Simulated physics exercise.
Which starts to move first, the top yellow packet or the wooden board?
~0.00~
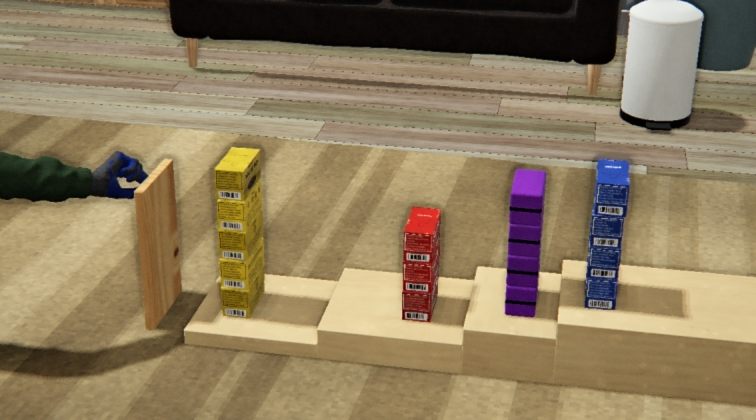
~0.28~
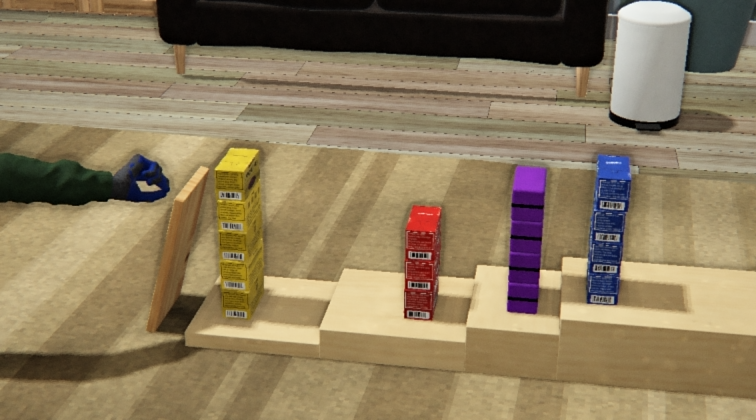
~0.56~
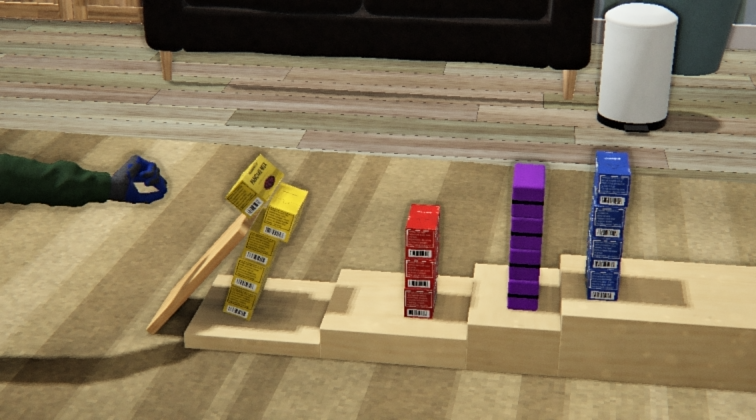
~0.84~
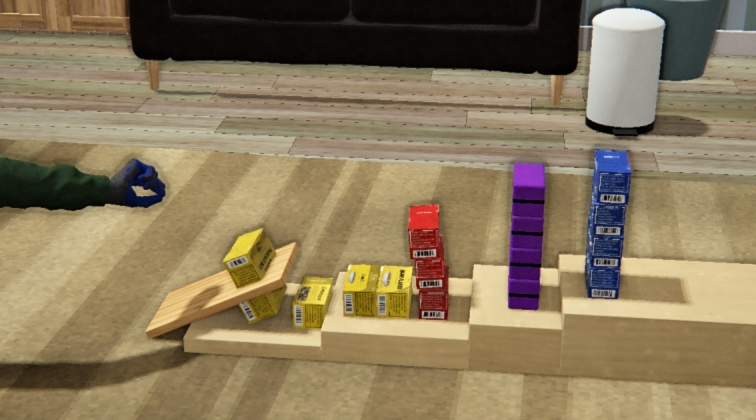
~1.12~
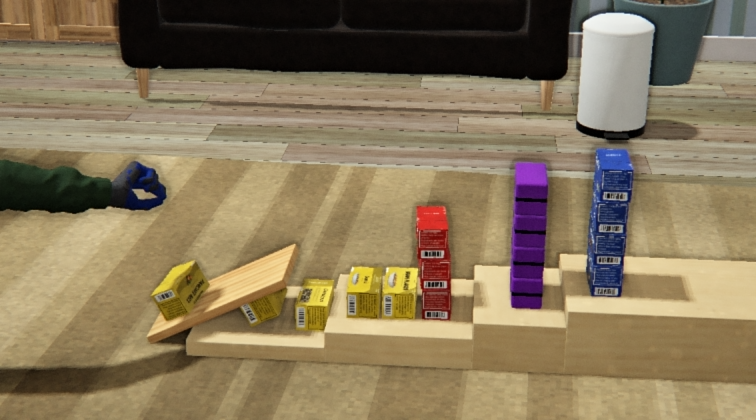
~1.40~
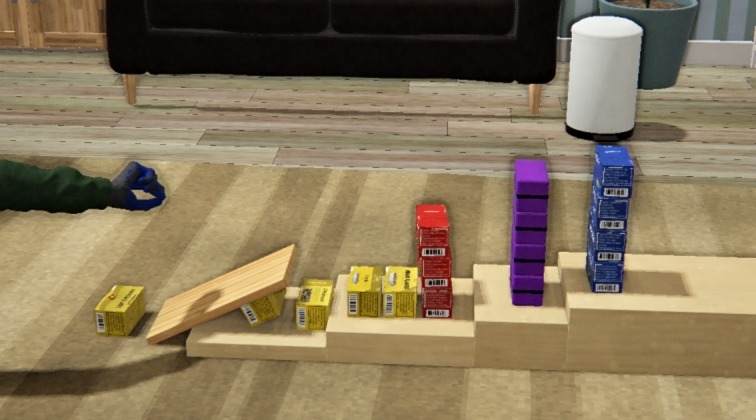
The wooden board starts to move first, leaning to the right while the top yellow packet is still in place. The packet only moves after that.
